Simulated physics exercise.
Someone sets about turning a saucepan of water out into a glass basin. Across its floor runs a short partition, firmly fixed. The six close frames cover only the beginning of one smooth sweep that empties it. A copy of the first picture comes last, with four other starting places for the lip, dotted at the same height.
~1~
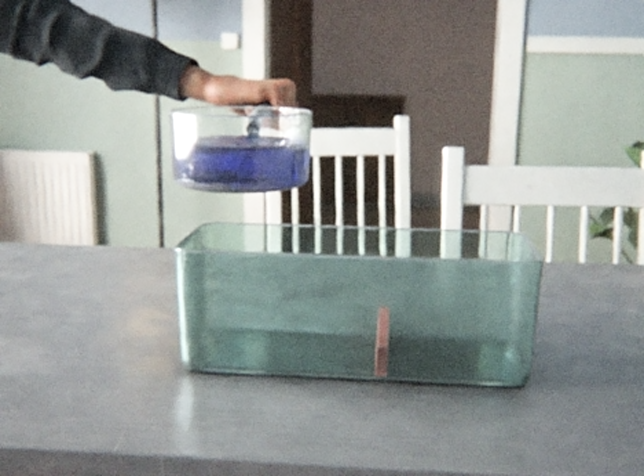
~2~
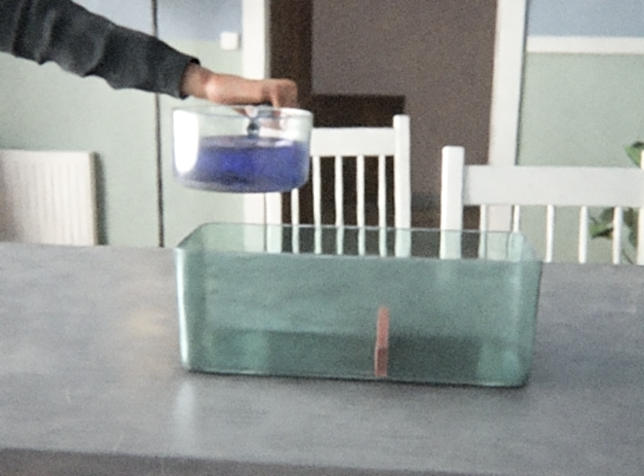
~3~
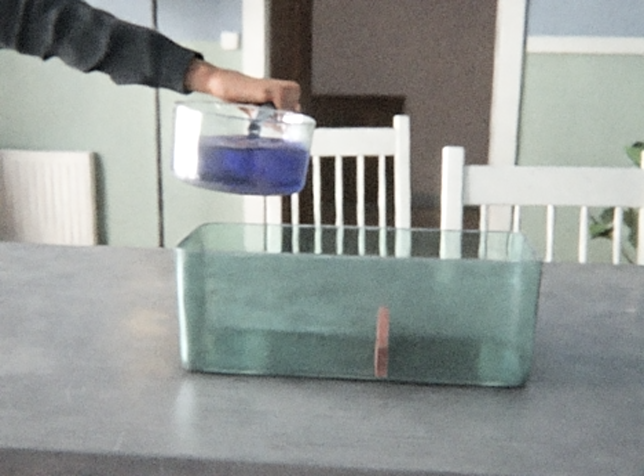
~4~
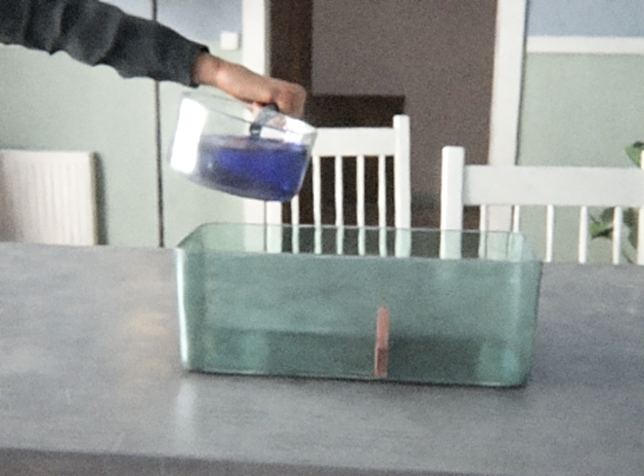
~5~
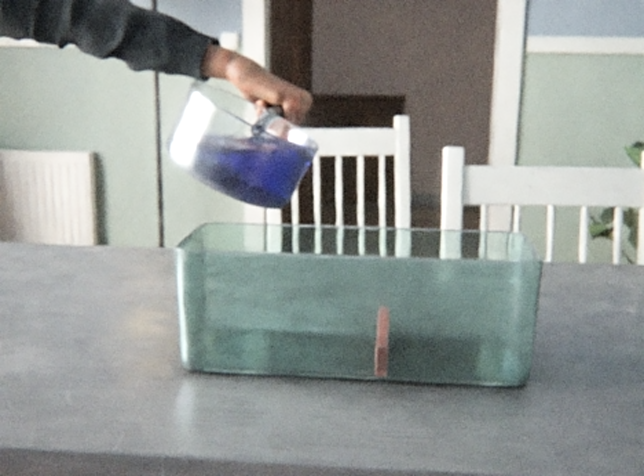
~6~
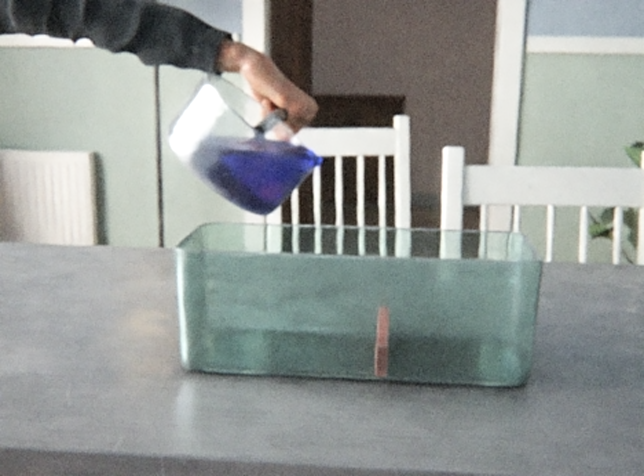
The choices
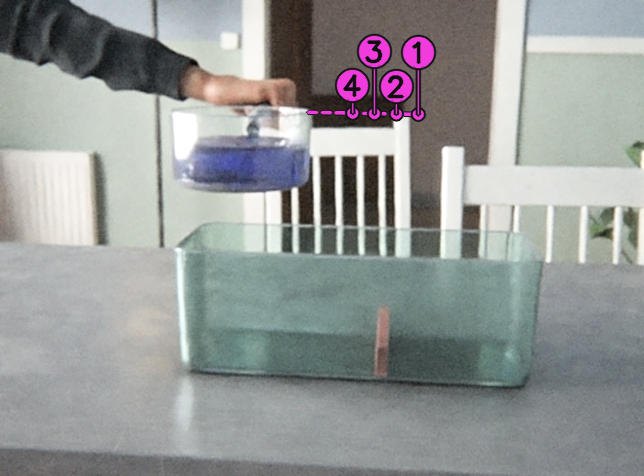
Above a clear glass basin on a table, a hand steadily tilts a pan of blue water rightward.
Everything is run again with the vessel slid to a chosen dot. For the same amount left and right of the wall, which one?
The answer is place 4.
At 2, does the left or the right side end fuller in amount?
The right one.
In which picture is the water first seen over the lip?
In picture 6.
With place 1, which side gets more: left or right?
More ends on the right.
In magenta, 1 at (418, 114); 2 at (396, 114); 3 at (374, 113); 4 at (352, 113).
With 1, about 12 % ends left of the wall and 87 % right of it.
With 2, about 19 % ends left of the wall and 81 % right of it.
With 3, about 37 % ends left of the wall and 62 % right of it.
With 4, about 51 % ends left of the wall and 48 % right of it.
